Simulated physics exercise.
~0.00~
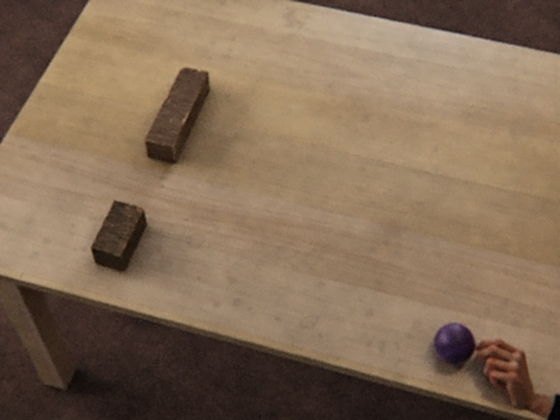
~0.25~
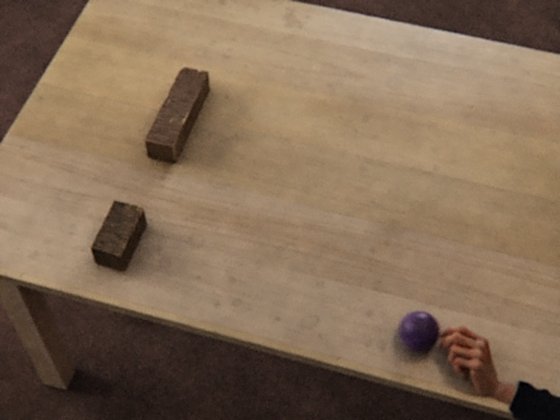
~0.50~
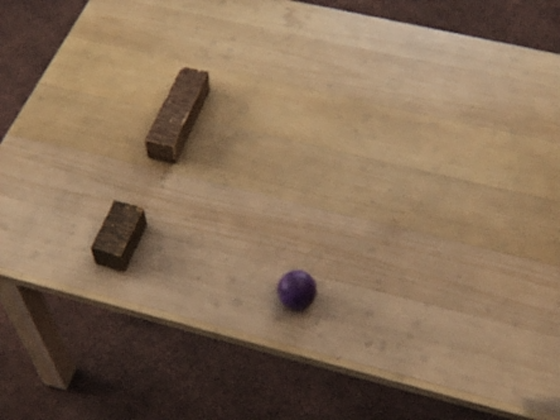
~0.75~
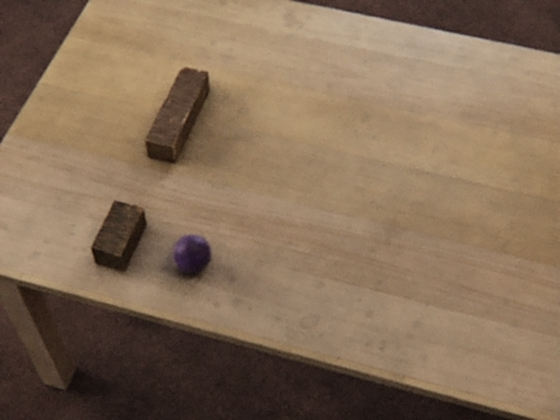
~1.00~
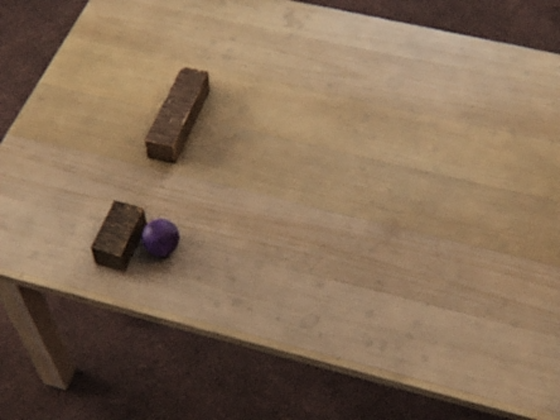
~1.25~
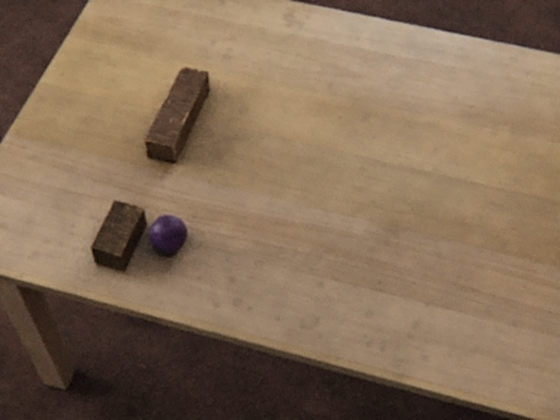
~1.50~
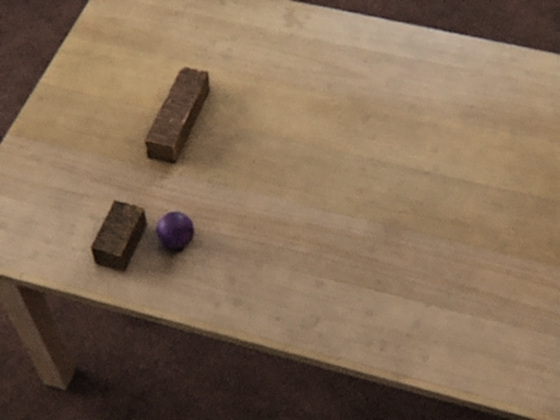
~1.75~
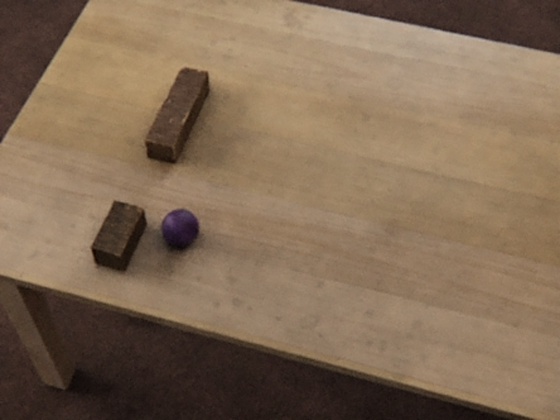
A purple ball, sent rolling left by a hand along the near side of a wooden table, headed towards the gap between two dark brown blocks but hit the smaller, nearer one, bounced back slightly to the right and stopped just beside it.
